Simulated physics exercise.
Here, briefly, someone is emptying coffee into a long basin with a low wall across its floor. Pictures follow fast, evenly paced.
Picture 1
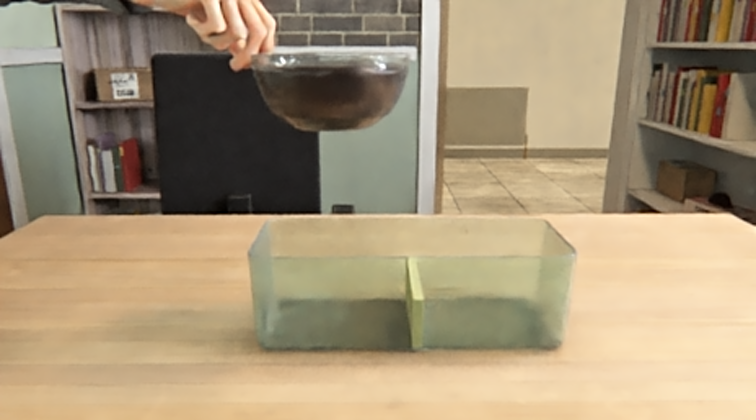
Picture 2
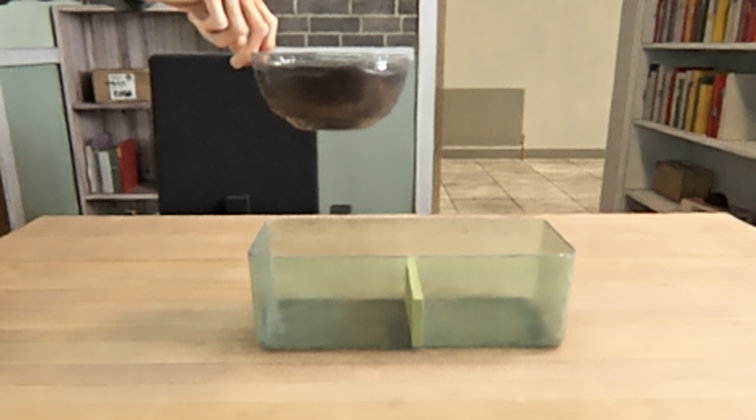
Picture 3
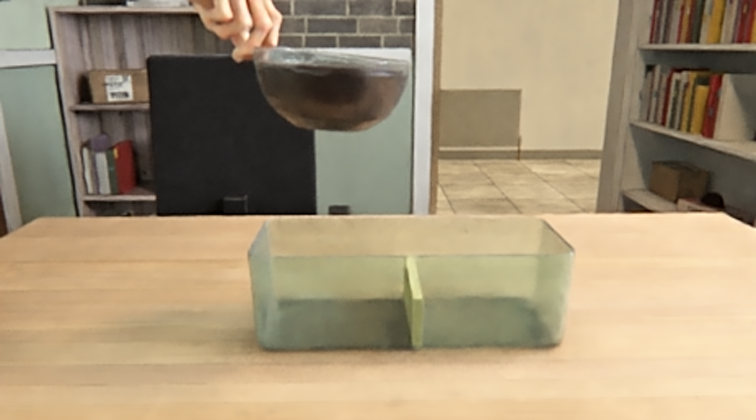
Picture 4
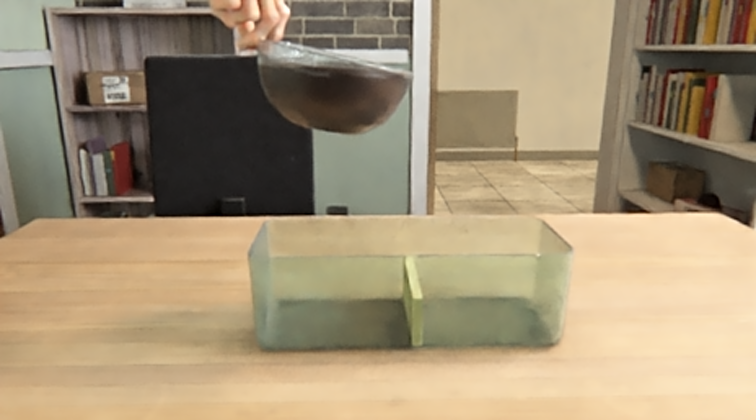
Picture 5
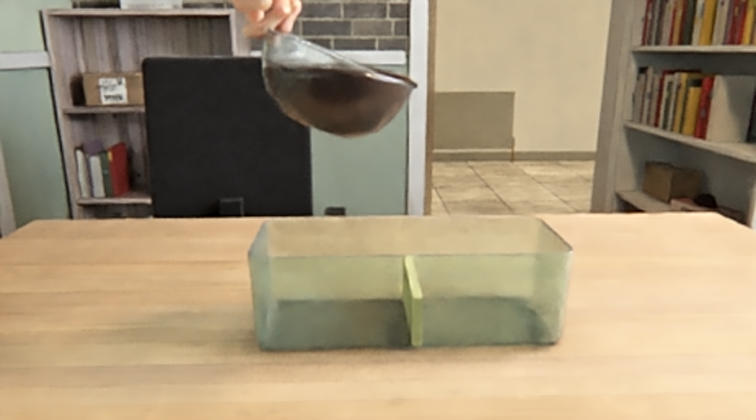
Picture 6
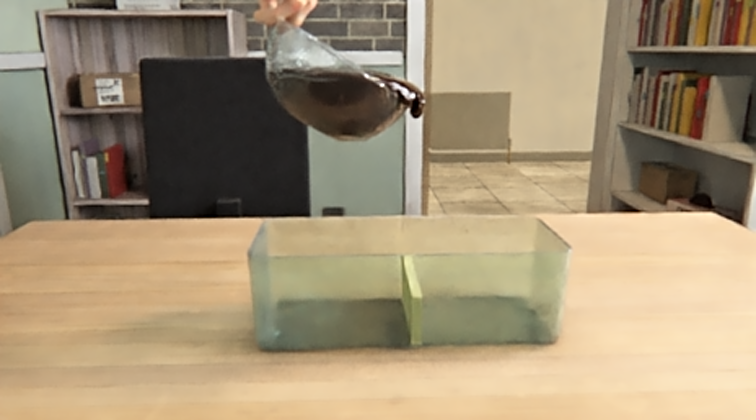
A hand tilting a clear bowl of dark coffee rightward above a divided basin, the liquid starting to spill over its lip.
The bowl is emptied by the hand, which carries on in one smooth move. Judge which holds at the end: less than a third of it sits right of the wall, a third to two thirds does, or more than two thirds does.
More than two thirds sits right of the wall.
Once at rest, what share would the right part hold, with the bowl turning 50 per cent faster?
I'd say roughly 60 in every hundred ends up there.
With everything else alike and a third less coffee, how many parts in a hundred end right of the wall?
It should come out close to 75 per cent.
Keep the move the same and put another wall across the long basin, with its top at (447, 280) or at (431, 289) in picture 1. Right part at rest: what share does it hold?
It works out to around 45 per cent for the first and around 55 per cent for the second.
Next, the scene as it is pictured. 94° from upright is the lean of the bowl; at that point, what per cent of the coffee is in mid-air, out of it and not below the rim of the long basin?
I'd put it at roughly 45 percent of it.
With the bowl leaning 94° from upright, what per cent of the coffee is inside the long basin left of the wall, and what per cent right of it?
Left about 0, right about 40.
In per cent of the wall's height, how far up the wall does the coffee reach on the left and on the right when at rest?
About 10 left, about 60 right.
A moment on, the bowl is tipped on its side and 13 per cent is still to pour, 0 is left of the wall and 41 right of it.
Next, the bowl is tipped right over and 0 per cent is still to pour, 14 is left of the wall and 67 right of it.
Then the bowl is tipped right over and 0 per cent is still to pour, 18 is left of the wall and 75 right of it.
Later the bowl is tipped right over and 0 per cent is still to pour, 18 is left of the wall and 74 right of it.
At rest 18 per cent lies left of the wall, 74 right of it and 8 outside.
